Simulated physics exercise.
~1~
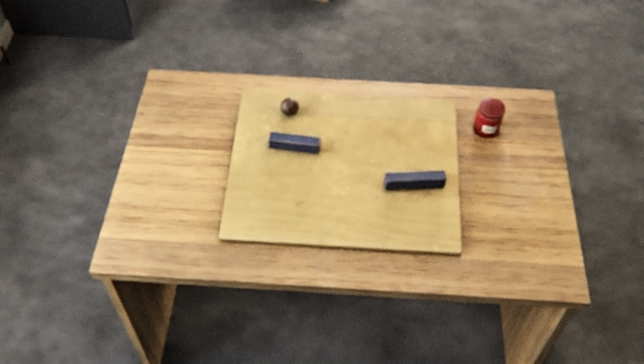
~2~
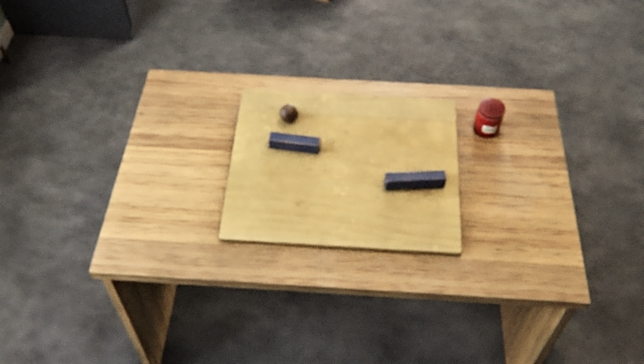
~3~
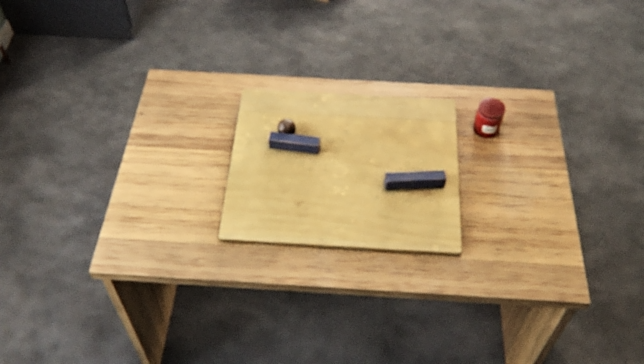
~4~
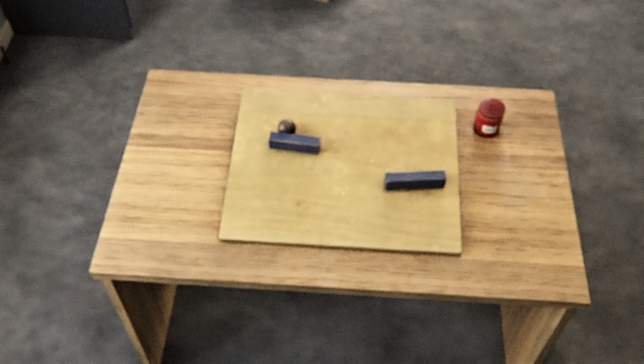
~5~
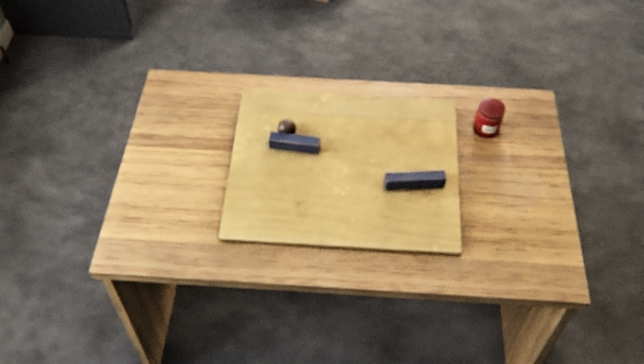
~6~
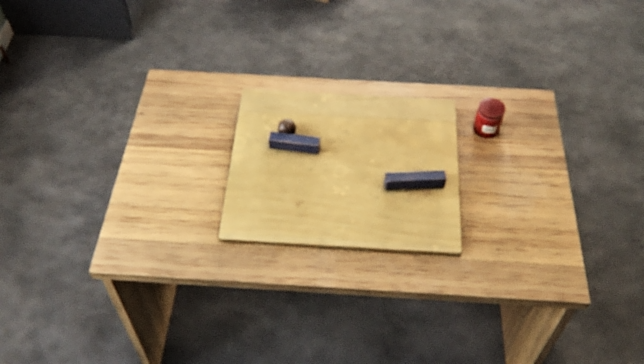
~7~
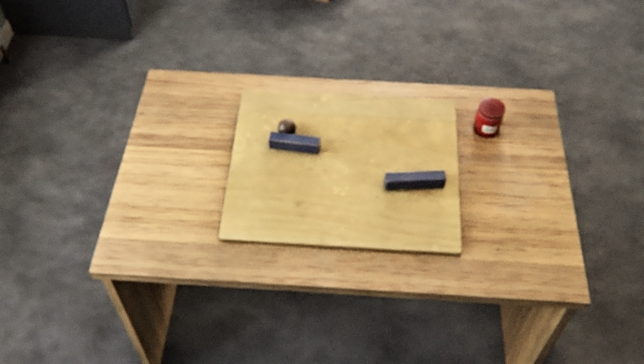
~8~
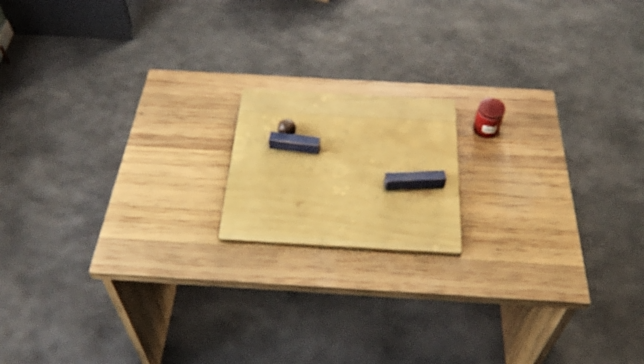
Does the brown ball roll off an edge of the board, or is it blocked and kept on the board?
The brown ball is blocked and stays on the board. It comes to rest behind the left dark blue bar without reaching any edge.
